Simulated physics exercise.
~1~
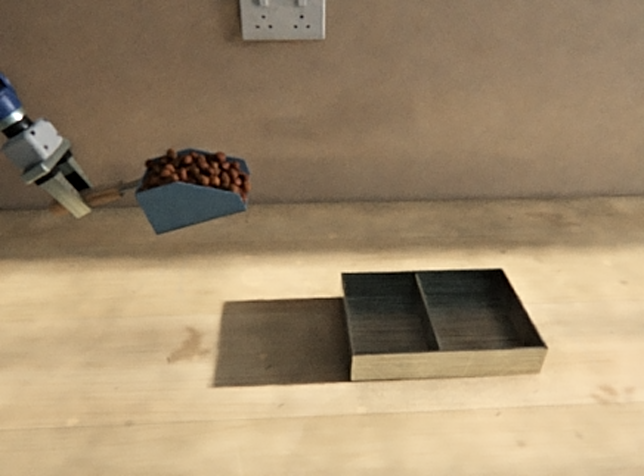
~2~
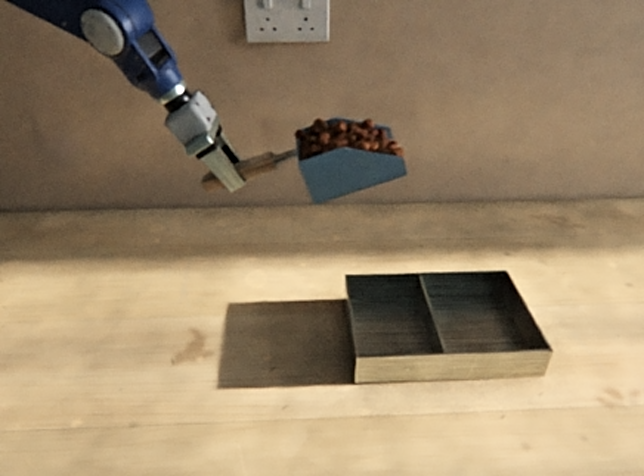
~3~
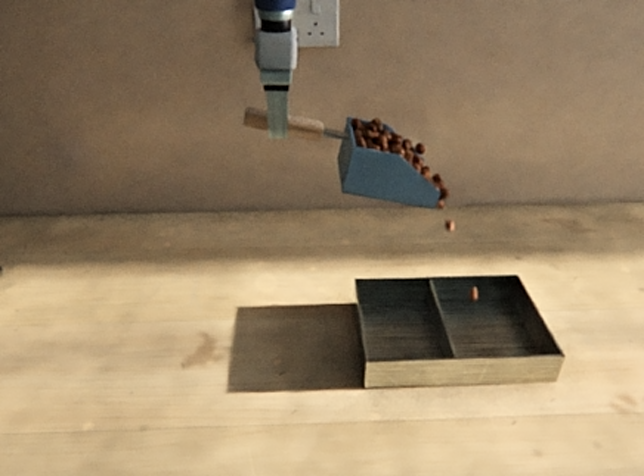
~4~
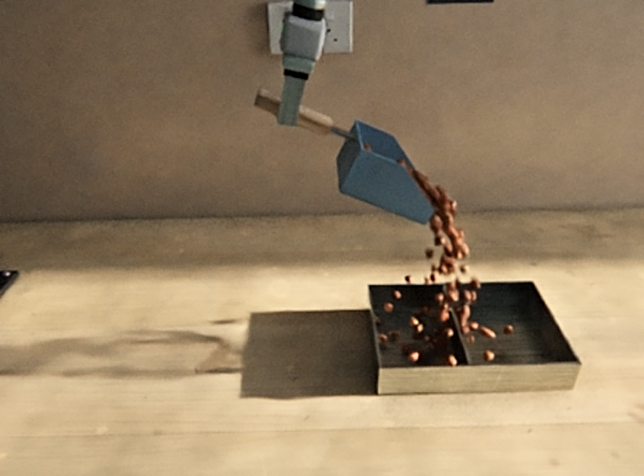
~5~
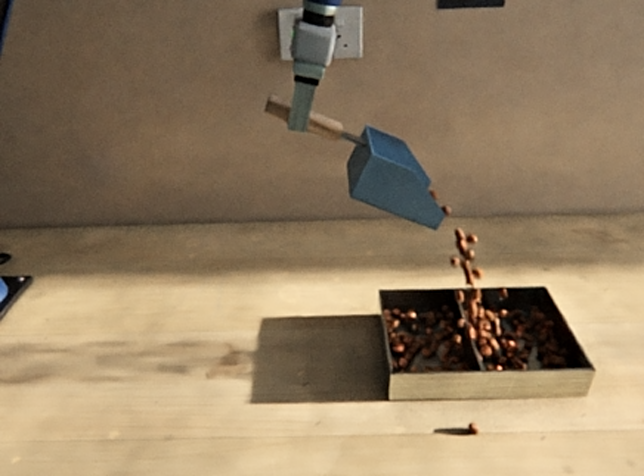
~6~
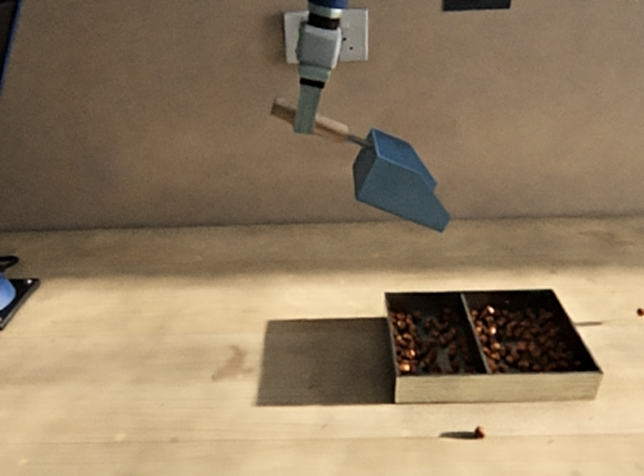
The clip opens with a blue robot arm at the left holding a blue scoop heaped with brown hazelnuts by its wooden handle, above a wooden table with an open two-part box. The arm carries the scoop to the right until it hangs over the box. It then tips the scoop forward, and the first few nuts drop off the front edge. As the tilt steepens, a thick stream pours down near the dividing wall and scatters into both parts. The stream thins and stops, leaving the scoop empty and still tilted, both parts holding nuts, and a few strays outside the box.
